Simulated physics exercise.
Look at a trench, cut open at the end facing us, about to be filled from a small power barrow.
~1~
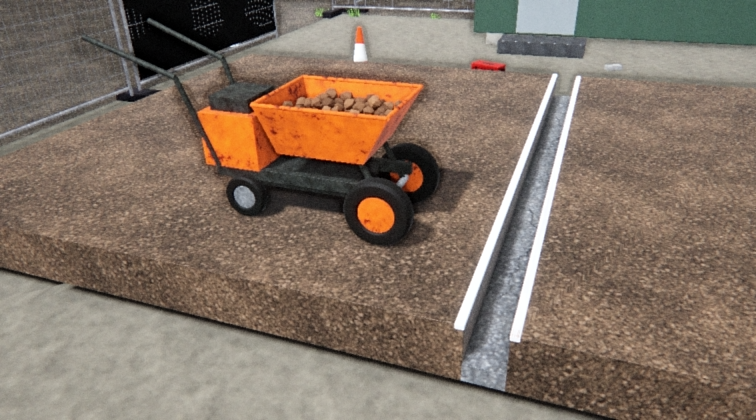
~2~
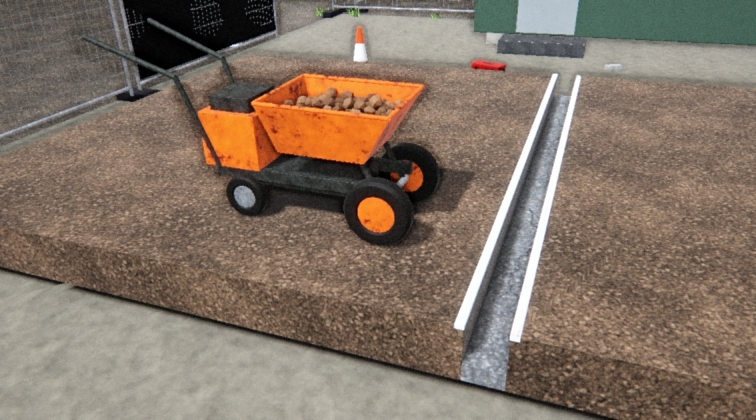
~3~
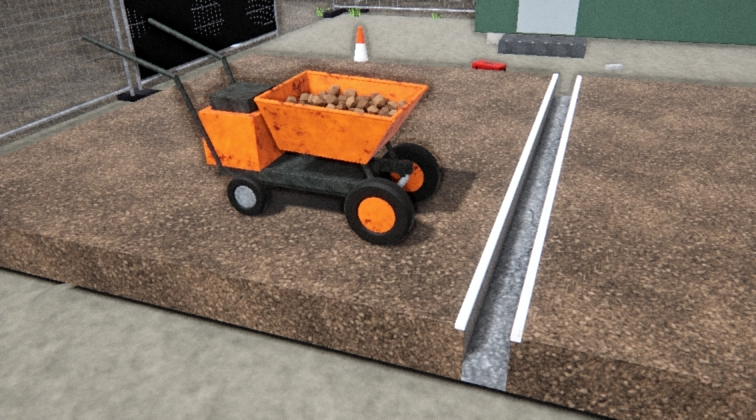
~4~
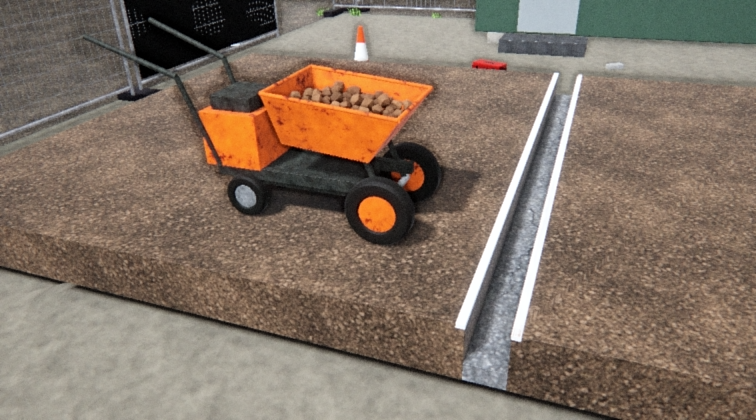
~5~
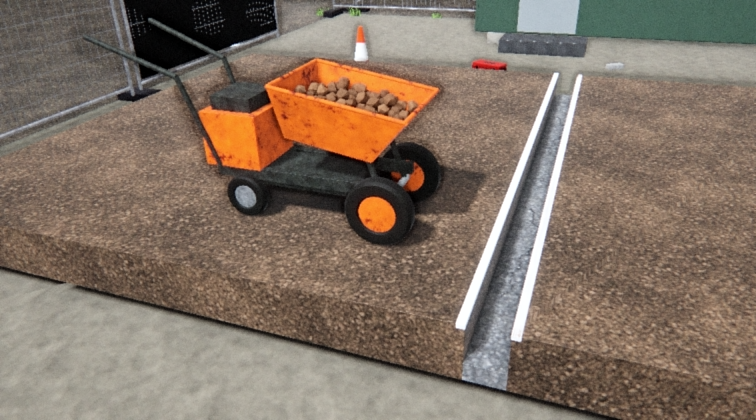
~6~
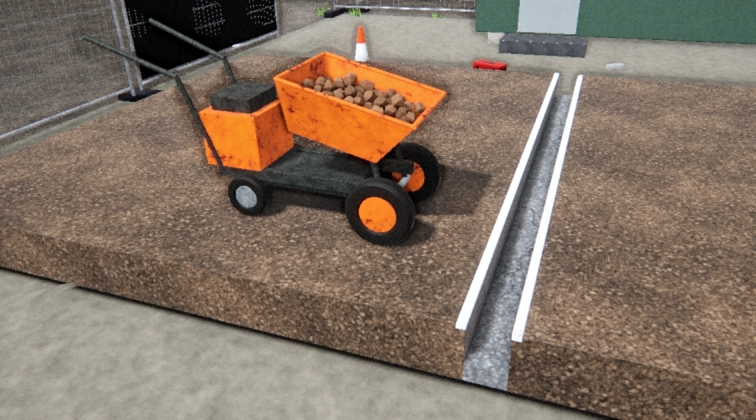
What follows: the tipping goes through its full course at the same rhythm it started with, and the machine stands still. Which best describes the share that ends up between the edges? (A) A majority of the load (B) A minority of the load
Answer: A.
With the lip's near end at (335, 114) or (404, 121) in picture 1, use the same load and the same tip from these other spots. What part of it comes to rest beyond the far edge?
0 % for the first, 40 % for the second.
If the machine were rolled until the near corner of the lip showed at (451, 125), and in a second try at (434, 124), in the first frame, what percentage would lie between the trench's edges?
You'd get 0 in a hundred the first time and 20 in a hundred the second.
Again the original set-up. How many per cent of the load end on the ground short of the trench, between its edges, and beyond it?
Shares - short: 0 %, between: 75 %, beyond: 20 %.
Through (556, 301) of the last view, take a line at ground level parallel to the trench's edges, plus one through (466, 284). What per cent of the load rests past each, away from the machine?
The first comes to 20 %, the second to 100 %.
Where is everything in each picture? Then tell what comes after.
Lip of the skip (387, 119), level; top of the load (336, 111), clay clods; first edge of the trench (475, 285); far edge (526, 295), the trench under half as wide as the skip, and about as deep as wide, in the first frame.
Lip of the skip (388, 119), level; top of the load (337, 111), in the second frame.
Lip of the skip (392, 120), tipped barely; top of the load (341, 110), in the third frame.
Lip of the skip (398, 121), tipped barely; top of the load (336, 99), in the fourth frame.
Lip of the skip (405, 124), tipped a little; top of the load (342, 96), in the fifth frame.
Lip of the skip (414, 127), tipped a little; top of the load (326, 98); first edge of the trench (476, 285); far edge (527, 295), in the sixth frame.
Just after the last frame, skip tipped steeply; every one in the skip.
A moment on, skip tipped steeply; almost all in the skip; just a few in or heaped over the trench; about a tenth falling.
Further on, skip tipped right over; roughly a third in the skip; just a few short of the trench; roughly half in or heaped over the trench; roughly a quarter beyond it; just a few falling.
When it is over, skip tipped right over; just a few short of the trench; the larger part in or heaped over the trench; roughly a quarter beyond it.
